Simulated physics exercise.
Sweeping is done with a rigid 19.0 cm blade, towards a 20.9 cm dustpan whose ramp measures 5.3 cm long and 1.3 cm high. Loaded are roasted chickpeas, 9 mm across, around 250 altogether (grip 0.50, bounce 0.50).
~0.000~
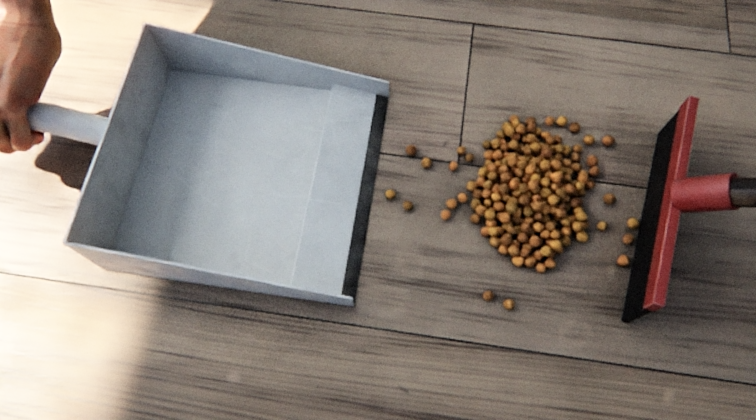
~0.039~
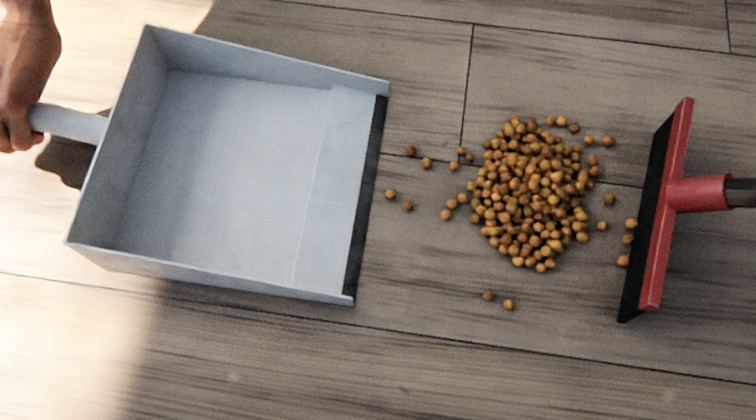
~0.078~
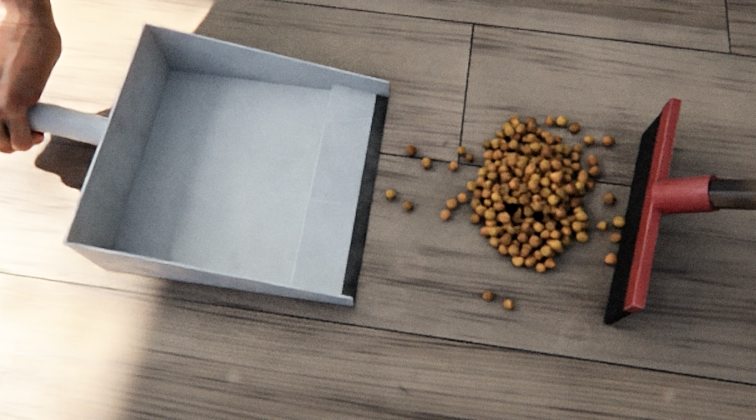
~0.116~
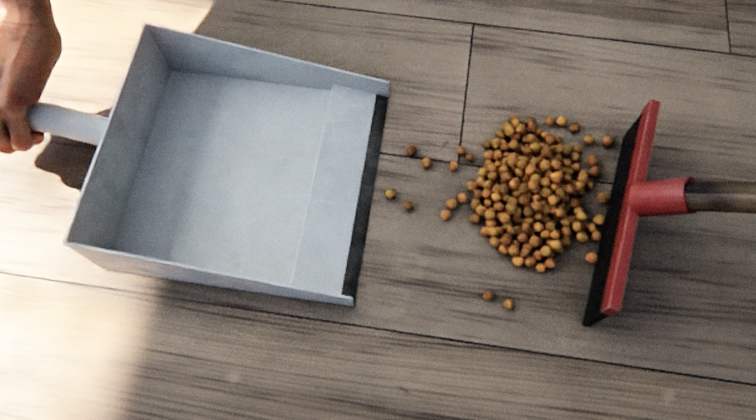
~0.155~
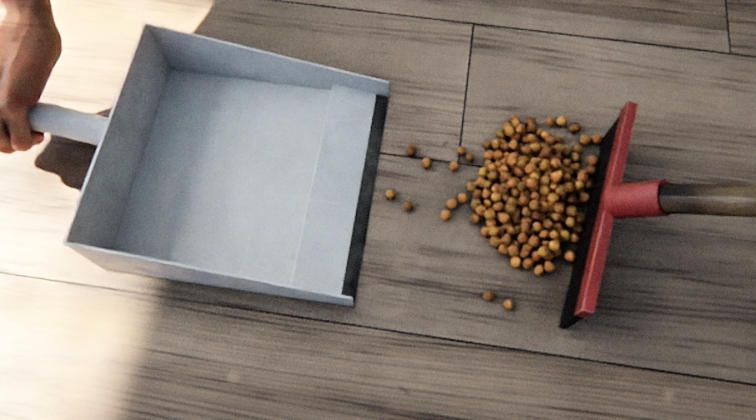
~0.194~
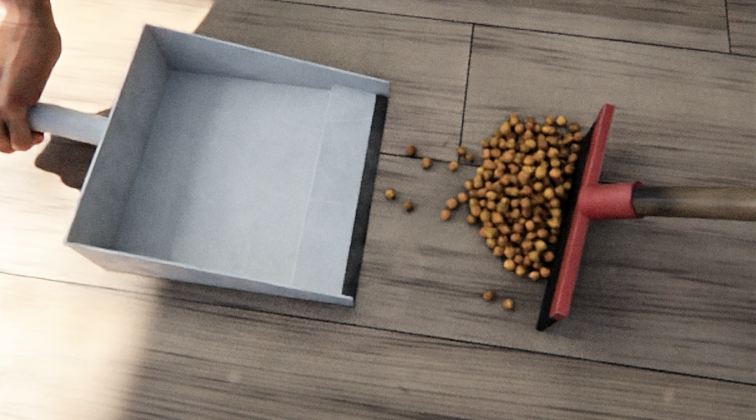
A red blade with a dark edge slid left across the wooden floor and pressed into a pile of roasted chickpeas, bunching its right side together, while a hand held a grey dustpan still.
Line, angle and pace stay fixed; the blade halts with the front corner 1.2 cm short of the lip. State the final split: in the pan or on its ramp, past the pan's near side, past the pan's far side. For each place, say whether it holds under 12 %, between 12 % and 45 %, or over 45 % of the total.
Pan: Between 12 % and 45 %, near side: Under 12 %, far side: Under 12 %.
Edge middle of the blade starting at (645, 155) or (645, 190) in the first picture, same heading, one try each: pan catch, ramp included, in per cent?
Around 35 percent, then around 35 percent.
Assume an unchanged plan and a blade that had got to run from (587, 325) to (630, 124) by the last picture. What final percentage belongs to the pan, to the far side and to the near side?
Pan 5, far 0, near 5.
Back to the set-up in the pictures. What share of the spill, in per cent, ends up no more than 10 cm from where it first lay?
30 %.
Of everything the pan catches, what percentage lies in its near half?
Something like 70 in a hundred.
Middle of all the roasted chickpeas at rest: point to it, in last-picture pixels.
(389, 173) or so.
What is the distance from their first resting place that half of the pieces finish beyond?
I'd say close to 12 cm.
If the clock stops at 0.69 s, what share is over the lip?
Around 25 per cent of the load.
After 0.35 s, middle of the blade 10 cm from the lip; 0 % over the lip, far side 5 %, near side 0 %.
After 0.45 s, middle of the blade 5 cm from the lip; 5 % over the lip, far side 5 %, near side 0 %.
After 0.69 s, middle of the blade 3 cm from the lip; 25 % over the lip, far side 5 %, near side 0 %.
By 1.0 s all is still; pan 25 %, near side 0 %, far side 5 %, in front of the lip or behind the blade 70 %.
